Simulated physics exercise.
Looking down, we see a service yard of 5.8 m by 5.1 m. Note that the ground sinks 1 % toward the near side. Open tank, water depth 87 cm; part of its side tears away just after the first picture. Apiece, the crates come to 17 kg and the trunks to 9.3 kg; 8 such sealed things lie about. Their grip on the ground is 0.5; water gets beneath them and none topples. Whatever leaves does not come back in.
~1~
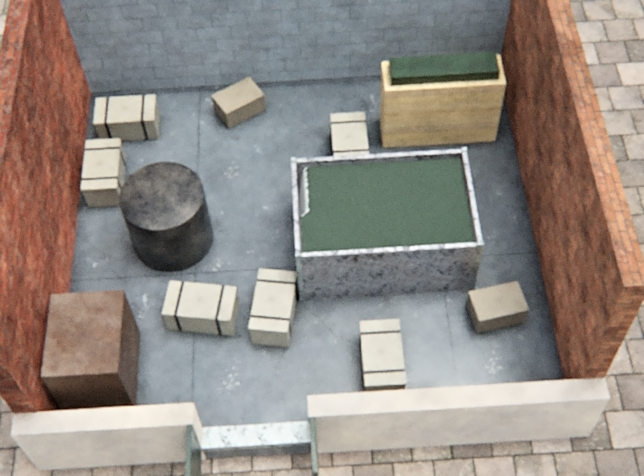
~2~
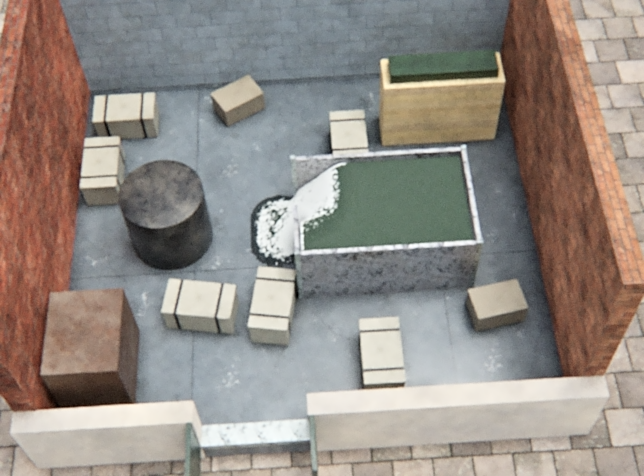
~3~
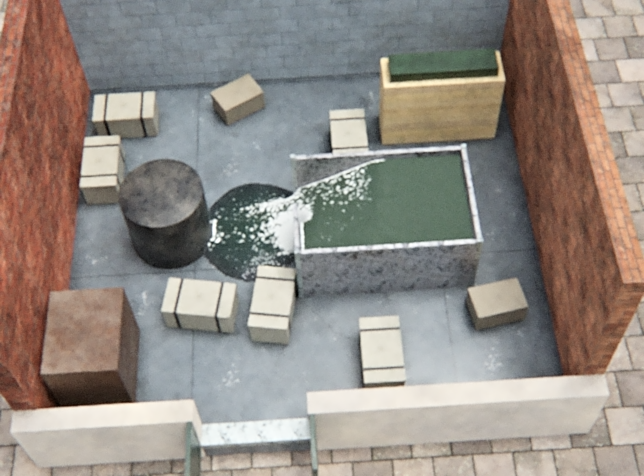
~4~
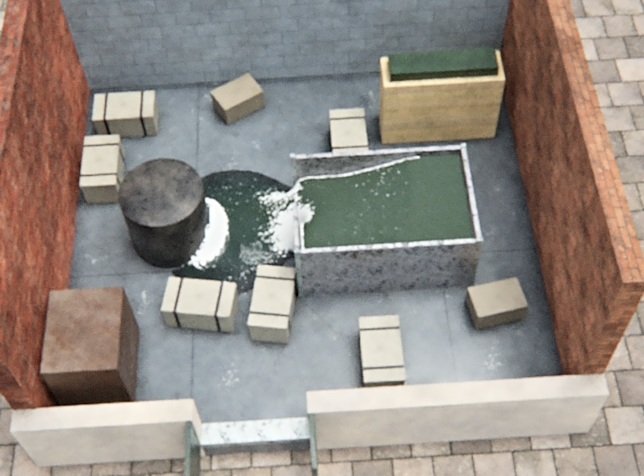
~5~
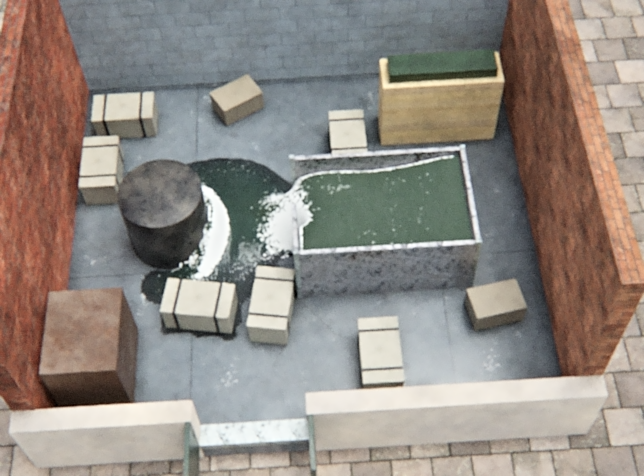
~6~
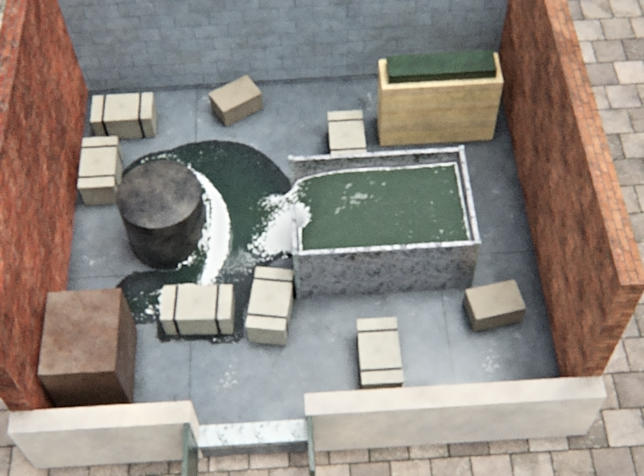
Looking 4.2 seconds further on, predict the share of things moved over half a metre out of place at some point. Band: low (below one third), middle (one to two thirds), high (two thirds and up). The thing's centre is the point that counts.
Middle.
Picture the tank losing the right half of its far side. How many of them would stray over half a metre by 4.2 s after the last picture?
The answer would then be 6.
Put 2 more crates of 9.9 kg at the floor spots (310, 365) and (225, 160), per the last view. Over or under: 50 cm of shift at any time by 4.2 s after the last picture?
Result in order: Not exceeded; exceeded.
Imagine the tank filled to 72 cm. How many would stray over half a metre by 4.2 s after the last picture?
Under that setup the answer is 3.
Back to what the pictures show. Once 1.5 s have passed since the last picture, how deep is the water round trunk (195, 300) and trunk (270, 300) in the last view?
About 4 and 0 cm.
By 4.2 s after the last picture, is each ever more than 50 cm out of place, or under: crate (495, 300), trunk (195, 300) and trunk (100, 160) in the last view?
Well, in that order it's not reaching it, topping it, topping it.
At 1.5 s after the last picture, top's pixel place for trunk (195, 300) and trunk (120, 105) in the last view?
Somewhere around (248, 390) and (121, 77).
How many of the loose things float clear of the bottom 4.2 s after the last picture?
My tally comes to 3.
Then, 0.4 s after the last picture 0 of 8 are over 50 cm from their spots; 0 afloat.
Then, 1.5 s after the last picture 1 of 8 are over 50 cm from their spots; 1 afloat.
Then, 2.8 s after the last picture 2 of 8 are over 50 cm from their spots; 3 afloat.
Then, 4.2 s after the last picture 3 of 8 are over 50 cm from their spots, and 3 have been at some point; 3 afloat.
